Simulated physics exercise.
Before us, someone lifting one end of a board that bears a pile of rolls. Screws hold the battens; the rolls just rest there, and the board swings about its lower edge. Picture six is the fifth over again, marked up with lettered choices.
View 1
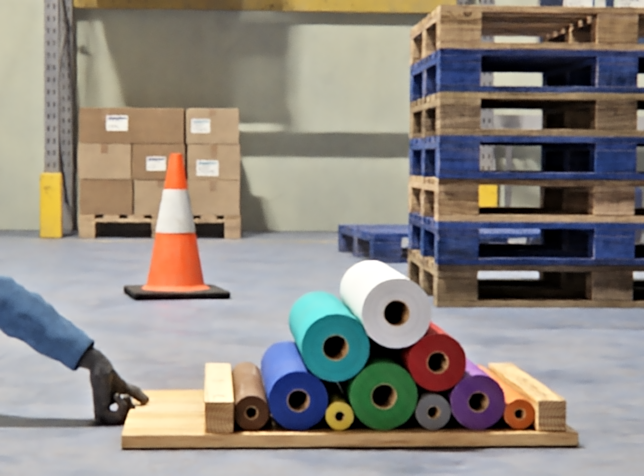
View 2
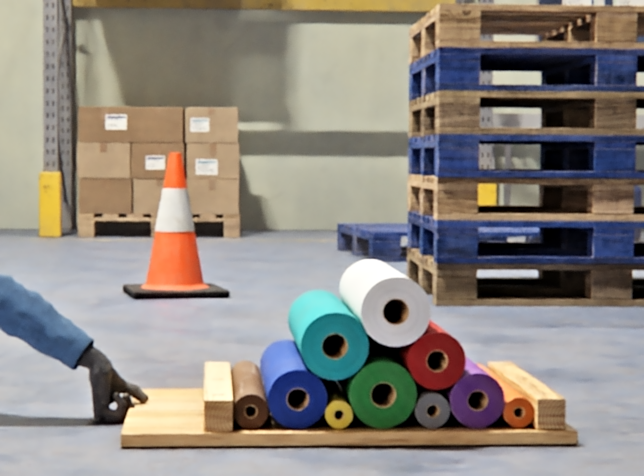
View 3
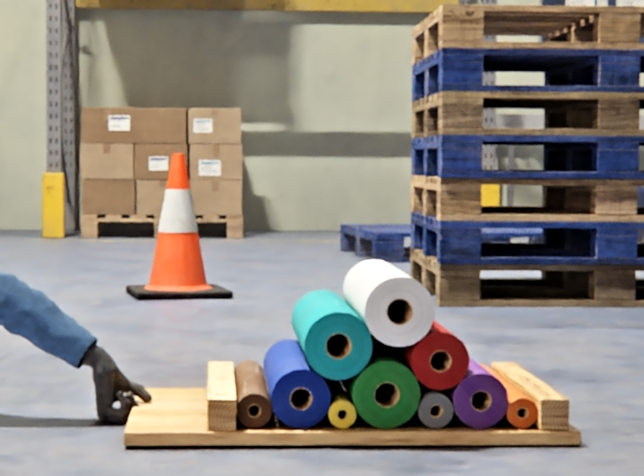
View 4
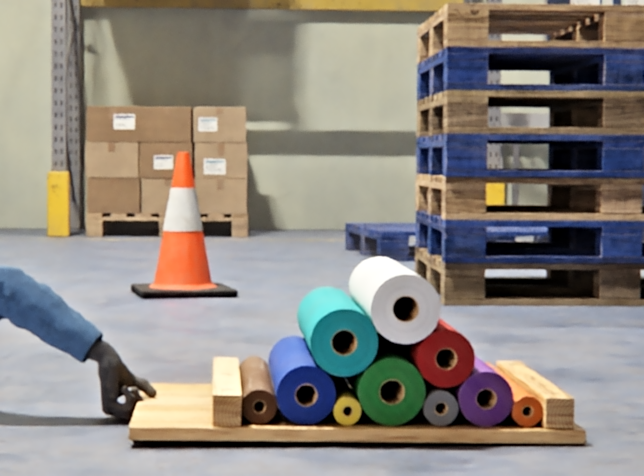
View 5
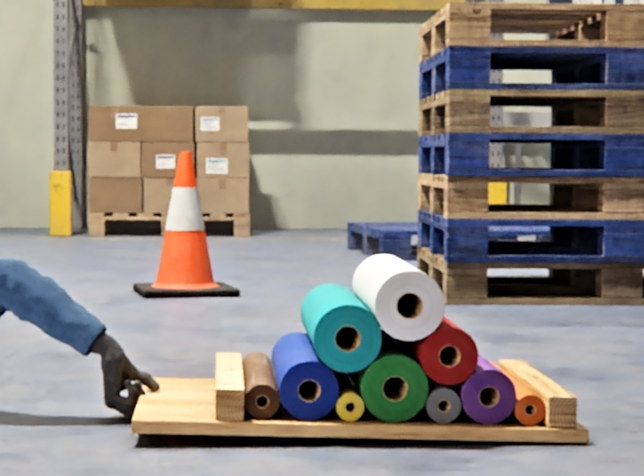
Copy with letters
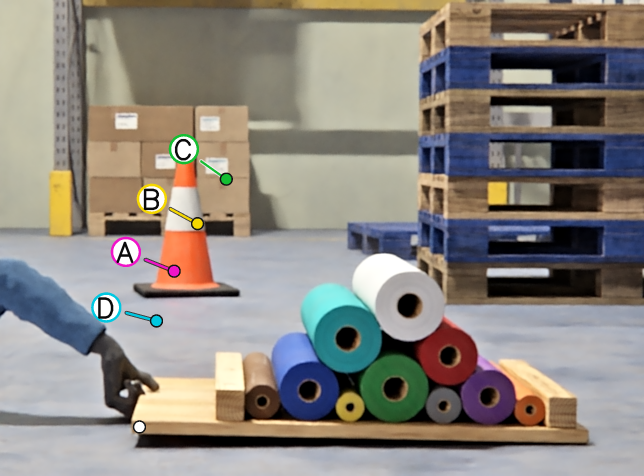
We see a gloved hand at the left end of a wooden board stacked with colourful rolls between two battens, in a warehouse with a cone and pallets; the hand raises that end slightly, and the rolls keep their arrangement.
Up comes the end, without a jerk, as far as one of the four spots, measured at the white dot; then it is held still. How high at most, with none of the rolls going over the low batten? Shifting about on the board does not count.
The answer is mark C.
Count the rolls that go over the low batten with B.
With B, none.
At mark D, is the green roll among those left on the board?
The green roll: Yes.
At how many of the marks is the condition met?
Four of the four.
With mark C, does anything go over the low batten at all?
No.
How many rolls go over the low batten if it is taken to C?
With C, none.
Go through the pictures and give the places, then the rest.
The first picture shows purple roll (478, 402); red roll (437, 362).
The second picture shows red roll (437, 361); turquoise roll (334, 346).
The third picture shows board (343, 400); brown roll (254, 411); blue roll (301, 399).
The fourth picture shows board (348, 397); brown roll (259, 406); blue roll (306, 395).
The fifth picture shows board (350, 393); brown roll (262, 402); blue roll (309, 391).
On the marked copy, A at (174, 271); B at (198, 224); C at (226, 179); D at (157, 321); the white dot at (139, 427).
Taking C. A third of the way, board at 19°.
Two thirds of the way, board at 35°.
When it is over, board at 35°, none over the low batten.
As for the rest, A none over the low batten; B none over the low batten; D none over the low batten.
